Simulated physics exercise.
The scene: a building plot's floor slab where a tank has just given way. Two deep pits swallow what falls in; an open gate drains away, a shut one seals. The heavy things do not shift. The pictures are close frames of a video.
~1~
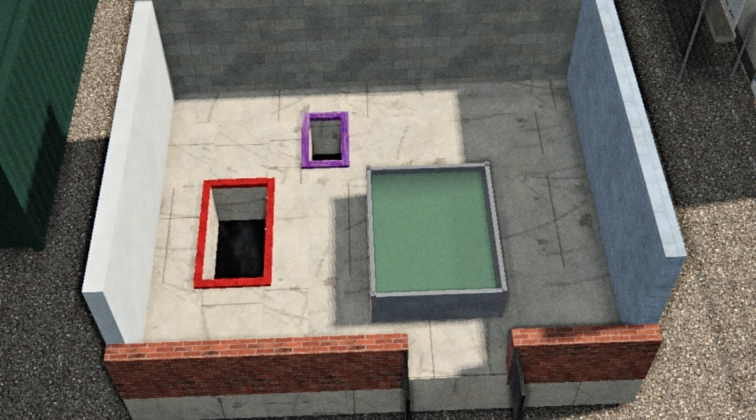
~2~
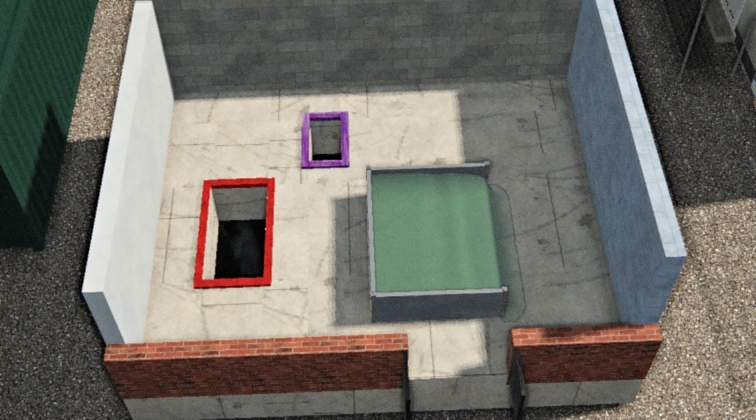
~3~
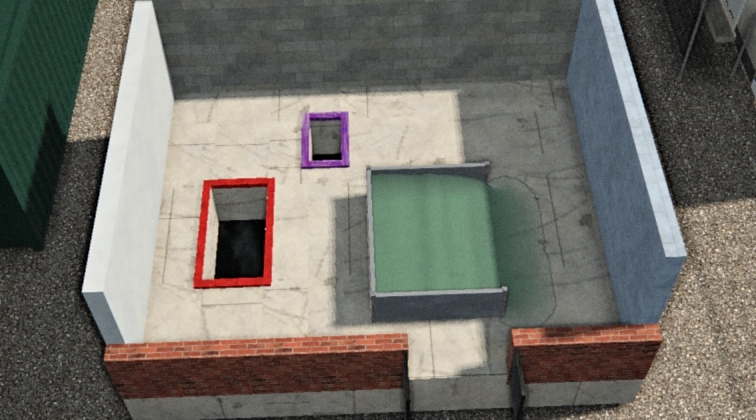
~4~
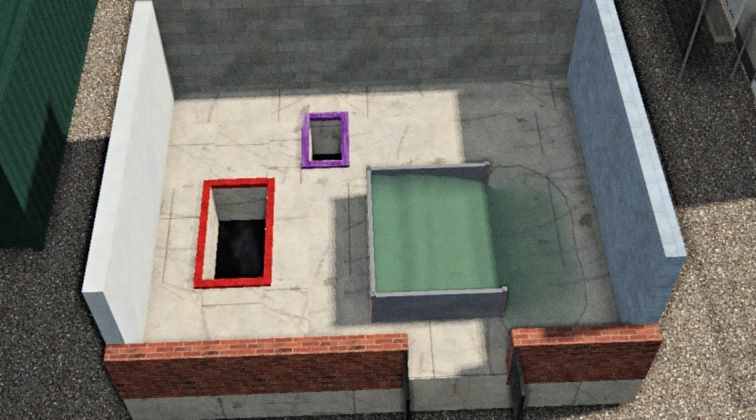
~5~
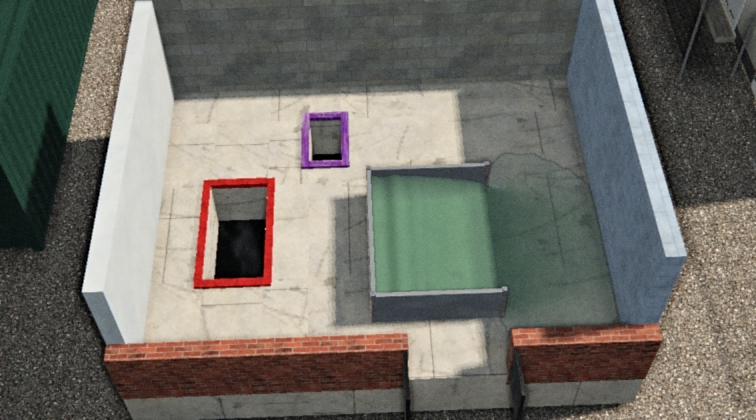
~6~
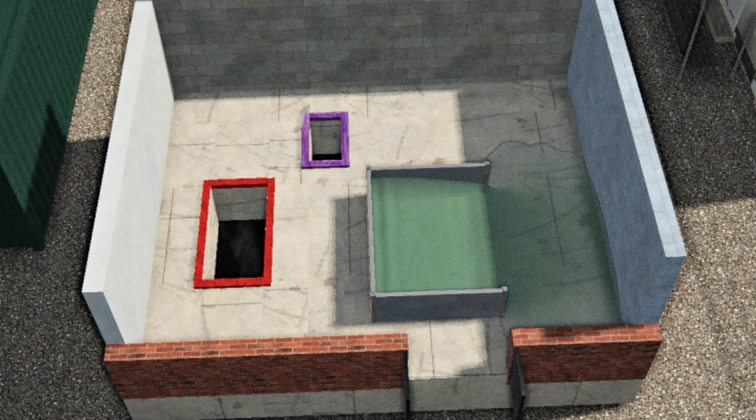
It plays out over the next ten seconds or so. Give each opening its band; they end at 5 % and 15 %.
In the end: The gate takes between 5 and 15 %; the red pit takes not even 5 %; the purple pit takes between 5 and 15 %.
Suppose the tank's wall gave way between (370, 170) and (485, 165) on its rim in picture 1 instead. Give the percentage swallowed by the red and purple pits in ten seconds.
Per cent: Red 2, purple 12.
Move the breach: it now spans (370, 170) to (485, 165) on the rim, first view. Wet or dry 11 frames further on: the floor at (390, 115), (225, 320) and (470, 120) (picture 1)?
As listed: Under water, not flooded, under water.
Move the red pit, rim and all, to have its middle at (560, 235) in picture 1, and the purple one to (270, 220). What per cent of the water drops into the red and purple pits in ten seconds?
Roughly, in per cent: Red 55, purple 0.
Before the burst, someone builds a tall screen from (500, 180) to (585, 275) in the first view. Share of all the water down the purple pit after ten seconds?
Parts in a hundred: Purple 0.
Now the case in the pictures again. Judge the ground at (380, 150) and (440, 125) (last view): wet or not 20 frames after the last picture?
One after the other: Clear, awash.
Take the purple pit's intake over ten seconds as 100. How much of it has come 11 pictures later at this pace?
Close to 0 %.
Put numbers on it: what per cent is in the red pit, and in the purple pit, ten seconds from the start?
Roughly 2 per cent, then 6 per cent.
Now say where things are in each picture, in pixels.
The first picture shows still water in the open tank at (433, 230).
In the second picture, the front is at (496, 190), out from the gap at (491, 242).
In the third picture, the front is at (525, 326), out from the gap at (490, 244).
In the fourth picture, the front is at (521, 170), out from the gap at (490, 245).
In the fifth picture, water pours out at (490, 245) and has run to (611, 311).
In the sixth picture, the front is at a hidden place, out from the gap at (490, 245).
A moment on, water covers 20 % of the floor; the gate 0 %, the red pit 0 %, the purple pit 0 %.
Next, water covers 30 % of the floor; the gate 0 %, the red pit 0 %, the purple pit 0 %.
Then, water covers 55 % of the floor; the gate 2 %, the red pit 0 %, the purple pit 0 %.
Later, water covers 85 % of the floor; the gate 6 %, the red pit 0 %, the purple pit 4 %.
In the end, water covers 95 % of the floor; the gate 8 %, the red pit 2 %, the purple pit 7 %.
